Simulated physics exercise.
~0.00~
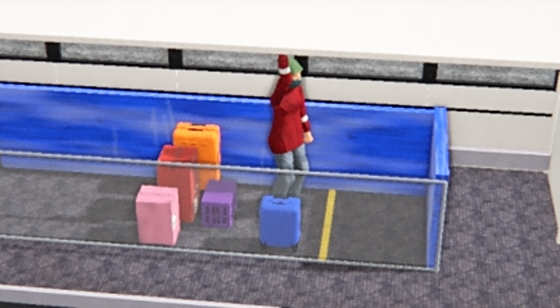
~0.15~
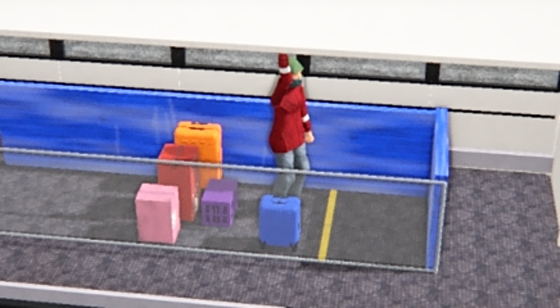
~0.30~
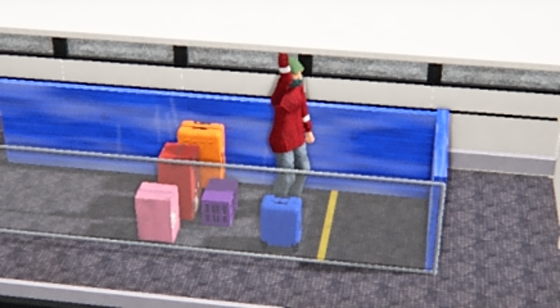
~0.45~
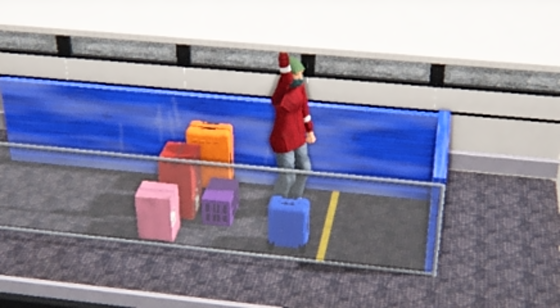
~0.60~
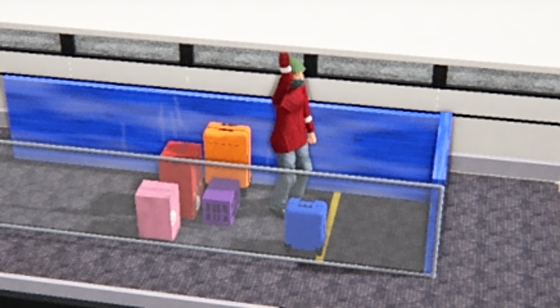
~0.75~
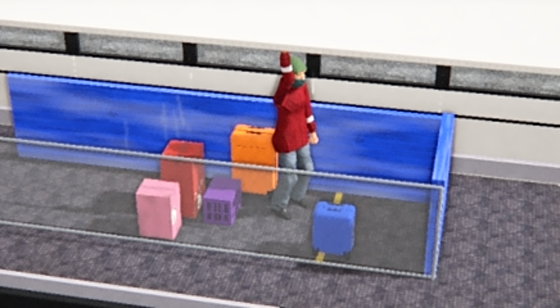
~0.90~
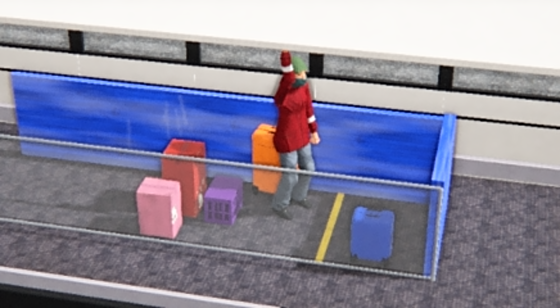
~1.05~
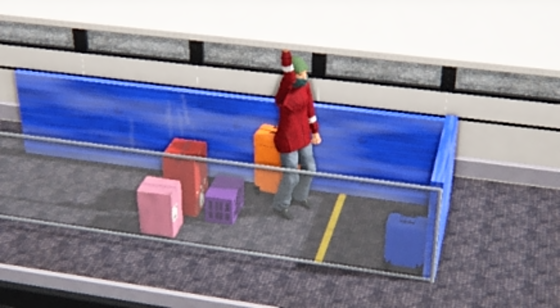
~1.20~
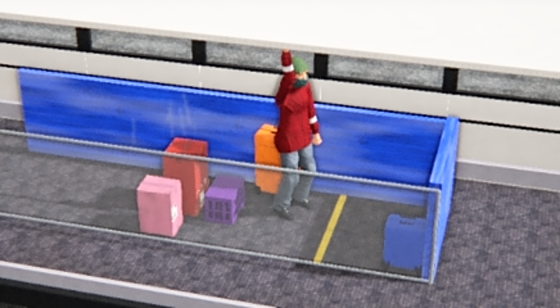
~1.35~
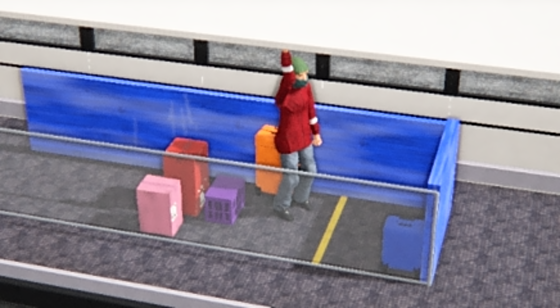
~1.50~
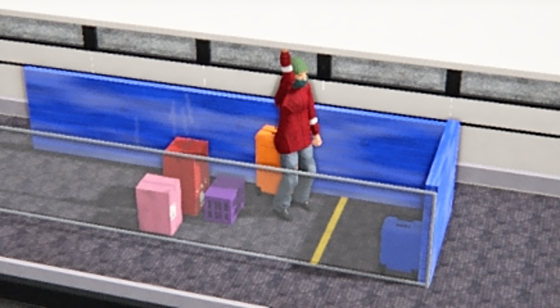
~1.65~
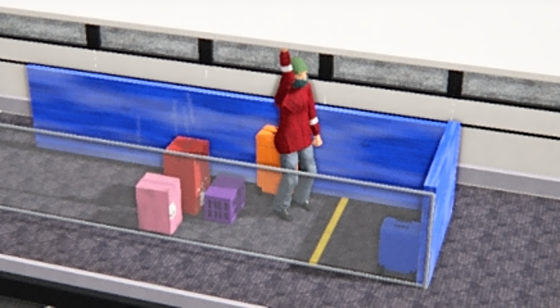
In a luggage bay, blue and orange cases roll right, but only blue crosses the line.
